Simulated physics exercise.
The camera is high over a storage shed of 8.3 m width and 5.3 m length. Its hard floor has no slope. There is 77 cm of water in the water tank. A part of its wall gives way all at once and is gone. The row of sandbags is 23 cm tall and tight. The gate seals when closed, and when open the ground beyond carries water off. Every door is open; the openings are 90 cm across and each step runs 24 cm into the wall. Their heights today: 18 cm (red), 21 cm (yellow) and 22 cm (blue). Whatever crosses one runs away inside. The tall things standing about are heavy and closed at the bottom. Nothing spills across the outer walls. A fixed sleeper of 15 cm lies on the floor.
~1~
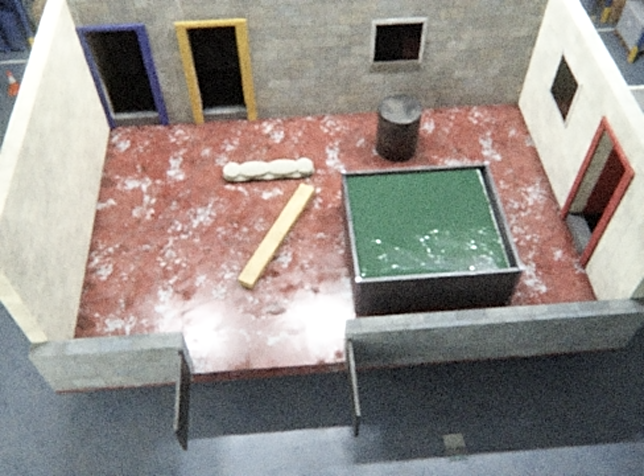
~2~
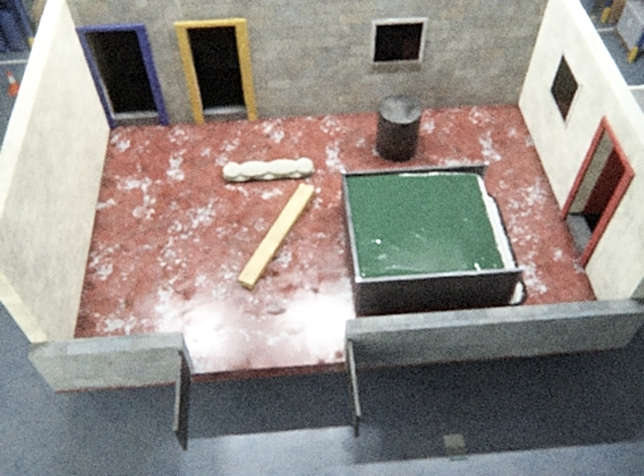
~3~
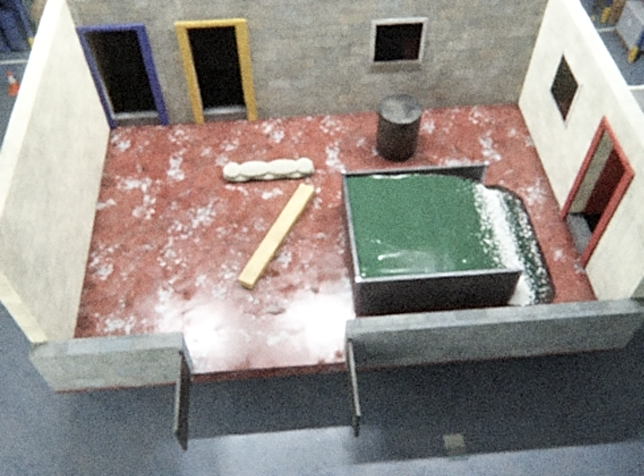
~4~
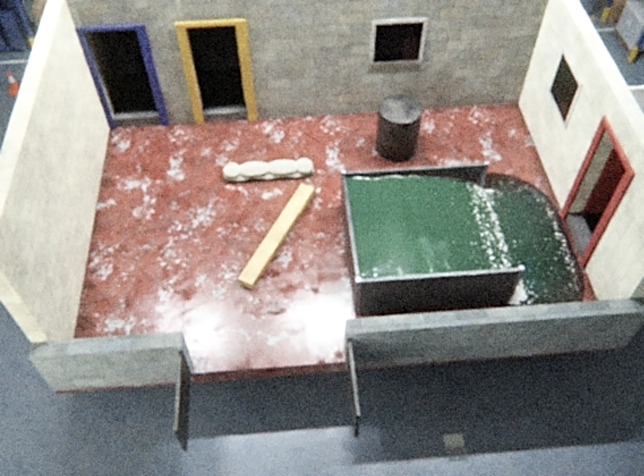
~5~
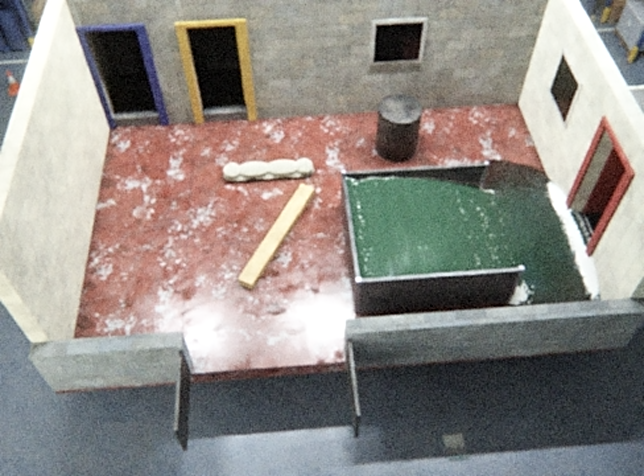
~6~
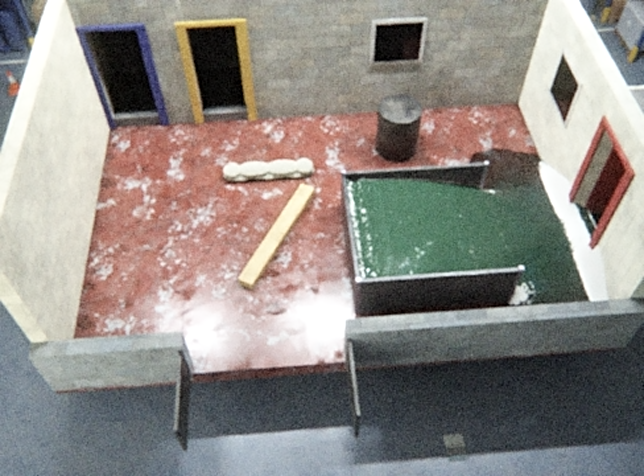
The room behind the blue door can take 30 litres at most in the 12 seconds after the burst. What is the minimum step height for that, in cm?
At least 9.5 cm or so.
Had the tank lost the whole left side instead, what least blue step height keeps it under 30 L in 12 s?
Some 21 cm.
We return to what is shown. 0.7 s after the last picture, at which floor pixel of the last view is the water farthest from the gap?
Near (519, 105).
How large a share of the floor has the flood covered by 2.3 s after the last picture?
Near 35 per cent is wet.
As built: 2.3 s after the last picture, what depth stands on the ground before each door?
Depths in cm: Red 33, yellow 0, blue 0.
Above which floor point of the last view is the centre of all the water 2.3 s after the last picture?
At about (481, 231).
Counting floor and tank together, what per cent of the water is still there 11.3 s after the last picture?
Some 78 per cent remains.
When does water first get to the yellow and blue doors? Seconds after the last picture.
Arrival: Yellow 3.0 s, blue 4.0 s.
Then, 0.7 s after the last picture water covers 15 % of the floor, deepest (56 cm) near (609, 327); it has not reached the blue door.
Then, 2.3 s after the last picture water covers 35 % of the floor, deepest (38 cm) near (524, 117); it has not reached the blue door.
Then, 11.3 s after the last picture water covers 95 % of the floor, deepest (11 cm) near (81, 367); 6 cm at the blue door, 0 litres in over its 22 cm step.
At the blue door as built, the water peaked near 15 cm, 6.3 s after the last picture.
With a step of 8.5 cm, 41 litres would have come in within the 12 s; with 12 cm, 9 litres. So under 30 litres takes about 9.5 cm.
